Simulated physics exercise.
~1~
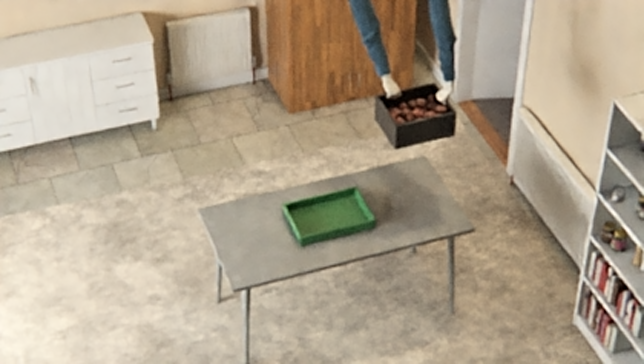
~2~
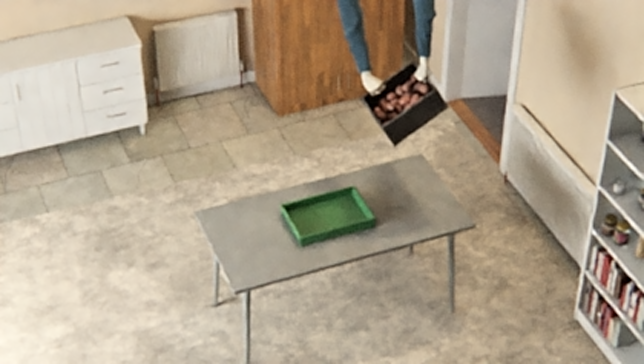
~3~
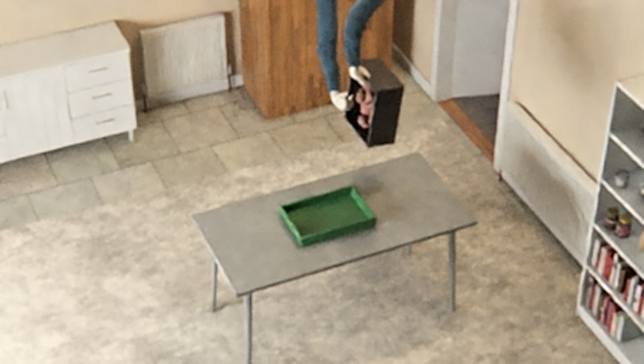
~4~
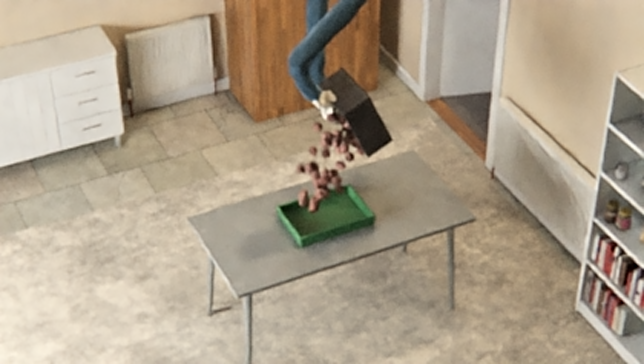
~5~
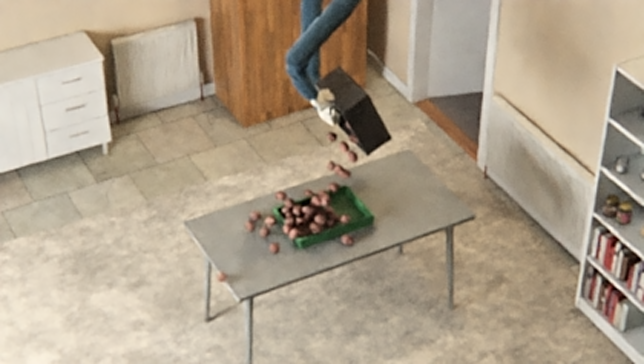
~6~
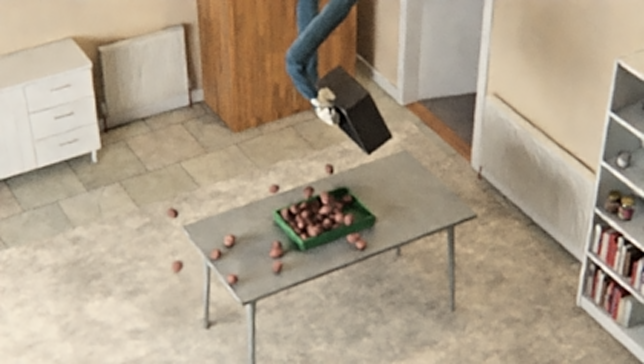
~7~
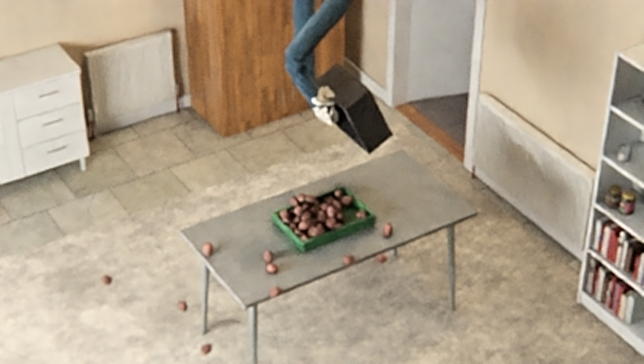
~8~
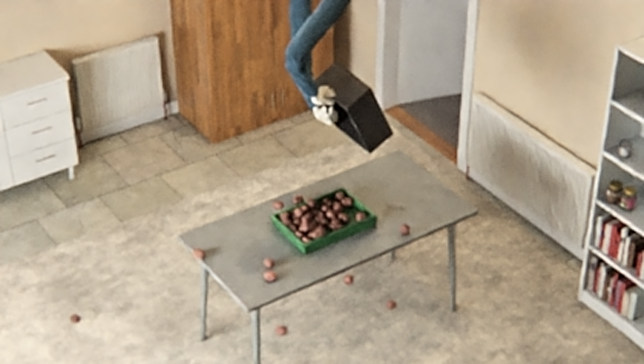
Two hands hold a black box filled with red potatoes above and behind an empty green carton on a gray table. The hands tilt the box forward, slowly at first and then faster, until its open side faces downward. The potatoes pour out in a loose stream, dropping into the carton and piling up. Several bounce or spill across the tabletop, and some roll off the edge to the floor. The box stays tipped and empty, while the carton sits heaped with most of the potatoes and the rest lie scattered on the table and floor.
